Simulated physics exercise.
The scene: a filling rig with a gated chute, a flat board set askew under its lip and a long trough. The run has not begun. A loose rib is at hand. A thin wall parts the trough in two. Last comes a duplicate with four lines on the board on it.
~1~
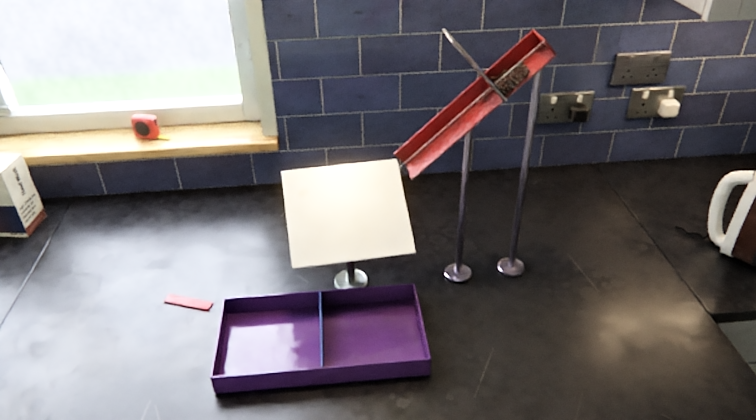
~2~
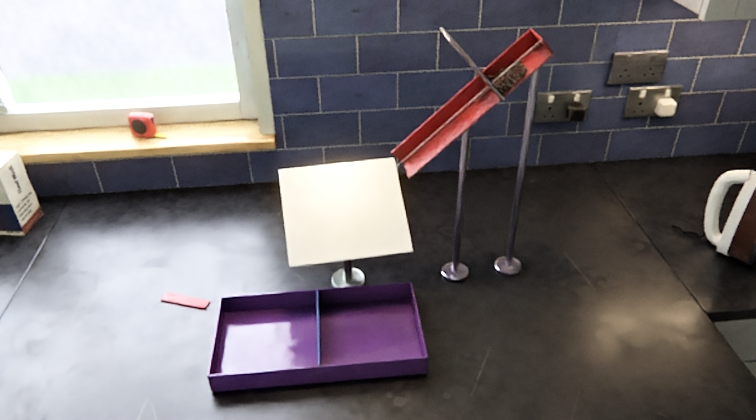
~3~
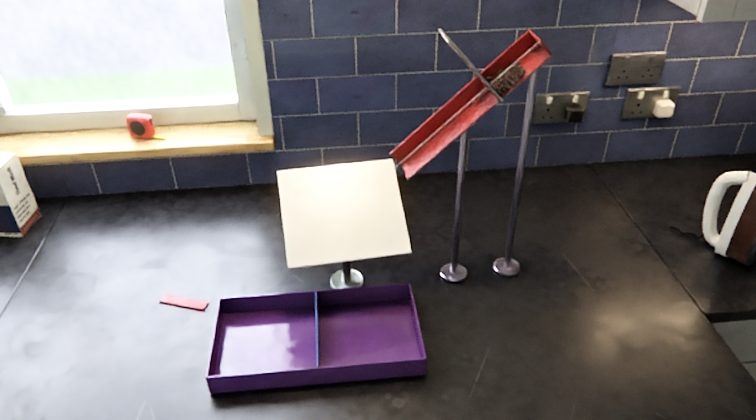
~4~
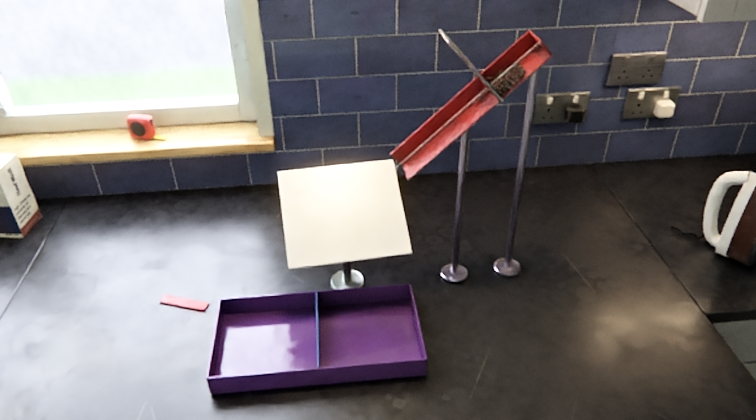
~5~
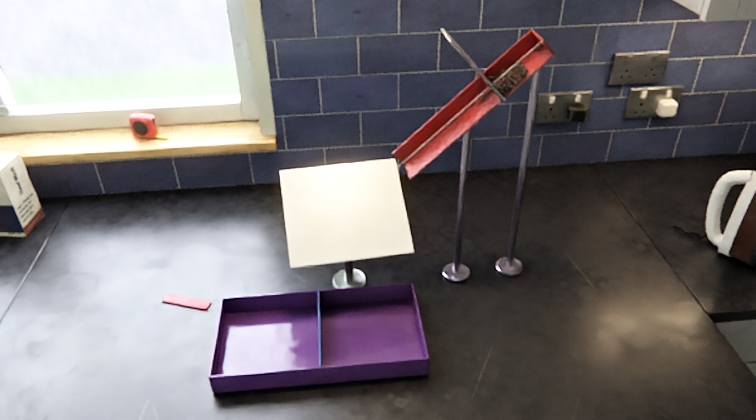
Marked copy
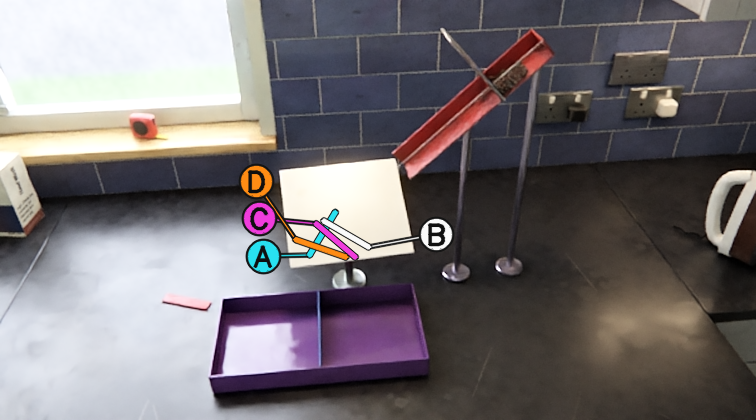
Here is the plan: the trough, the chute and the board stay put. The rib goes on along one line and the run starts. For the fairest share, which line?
Use line A.
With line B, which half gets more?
More lands on the right.
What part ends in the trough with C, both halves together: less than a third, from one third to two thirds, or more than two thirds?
More than two thirds.
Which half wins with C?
More lands on the right.
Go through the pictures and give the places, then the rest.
The first frame shows load behind the gate (508, 76), allspice berries; lip of the chute (409, 172), sloping fairly steeply.
The second frame shows middle of the board (344, 210), tilted fairly steeply; middle of its low edge (352, 259); of its high edge (337, 164).
The third frame shows front corners of the trough (206, 377) and (426, 358); front end of its middle wall (318, 368).
The fourth frame shows middle of the load (504, 77); lip (405, 173).
The fifth frame shows middle of the load (506, 76); lip (408, 172).
On the marked copy, line A from (335, 212) to (309, 254); line B from (323, 220) to (368, 247); line C from (316, 223) to (355, 257); line D from (295, 239) to (345, 257).
Choosing A, of what is caught, roughly half in the left half, roughly half in the right.
Choosing B, of what is caught, about a tenth in the left half, almost all in the right.
Choosing C, of what is caught, just a few in the left half, almost all in the right.
Choosing D, of what is caught, about a tenth in the left half, the larger part in the right.
